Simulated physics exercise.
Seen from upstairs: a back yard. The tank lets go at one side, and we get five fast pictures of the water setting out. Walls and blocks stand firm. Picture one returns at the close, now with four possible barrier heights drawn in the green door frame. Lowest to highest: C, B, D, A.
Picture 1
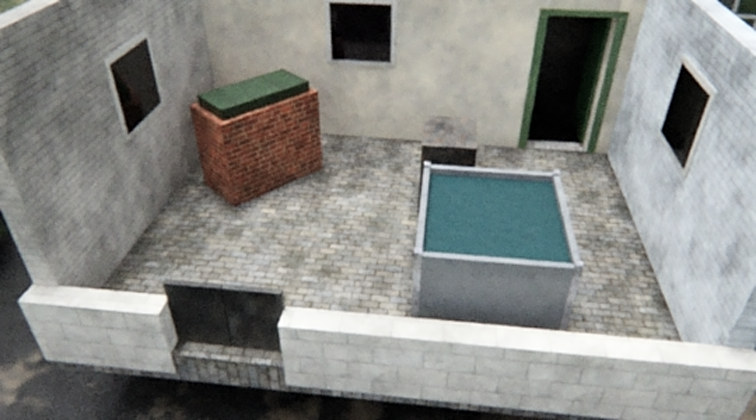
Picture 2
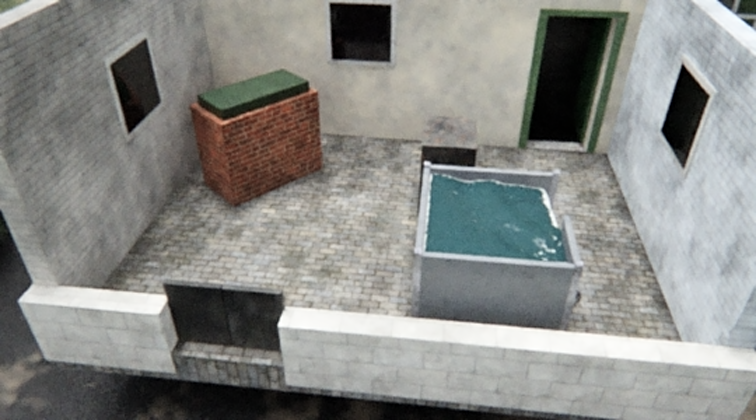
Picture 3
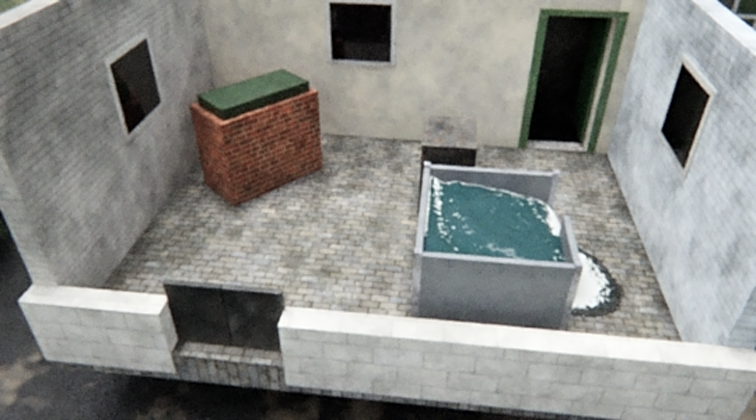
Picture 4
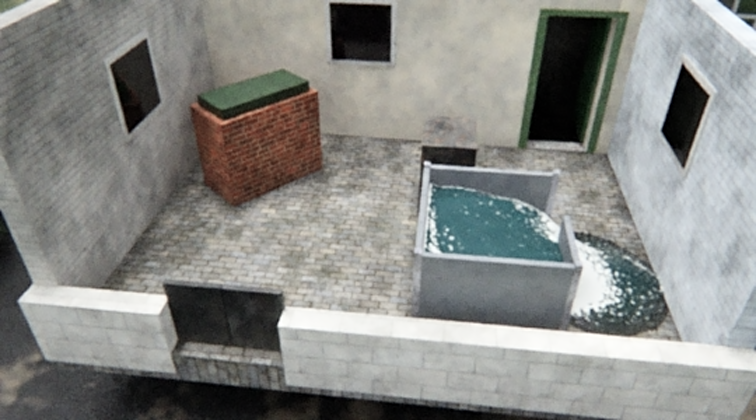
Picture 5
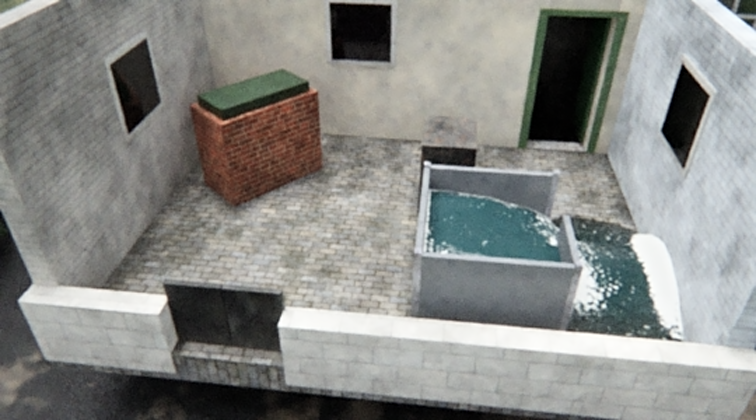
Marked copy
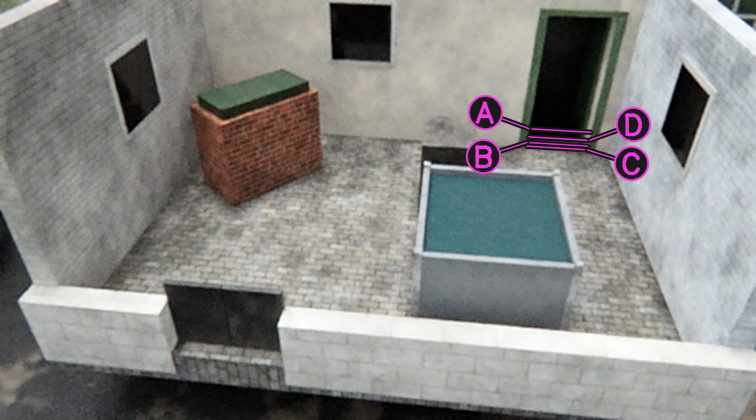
In a walled back yard, the still water in a grey tank began to churn and sink, then poured out of its right side and spread foaming across the paving to the right-hand wall.
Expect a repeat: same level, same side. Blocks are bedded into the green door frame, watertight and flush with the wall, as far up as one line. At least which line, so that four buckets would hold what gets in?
Use height A.
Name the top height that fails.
D it is.
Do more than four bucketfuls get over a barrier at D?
Yes, that goes wrong.
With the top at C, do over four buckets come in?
Yes, it does.
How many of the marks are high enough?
One of the four.
On the marked copy, A at (560, 130); B at (557, 144); C at (556, 147); D at (558, 138); from the bottom up C, B, D, A.
With A, a bucket or two gets in.
With B, dozens of bucketfuls pour in.
With C, dozens of bucketfuls pour in.
With D, about 9 bucketfuls get in.
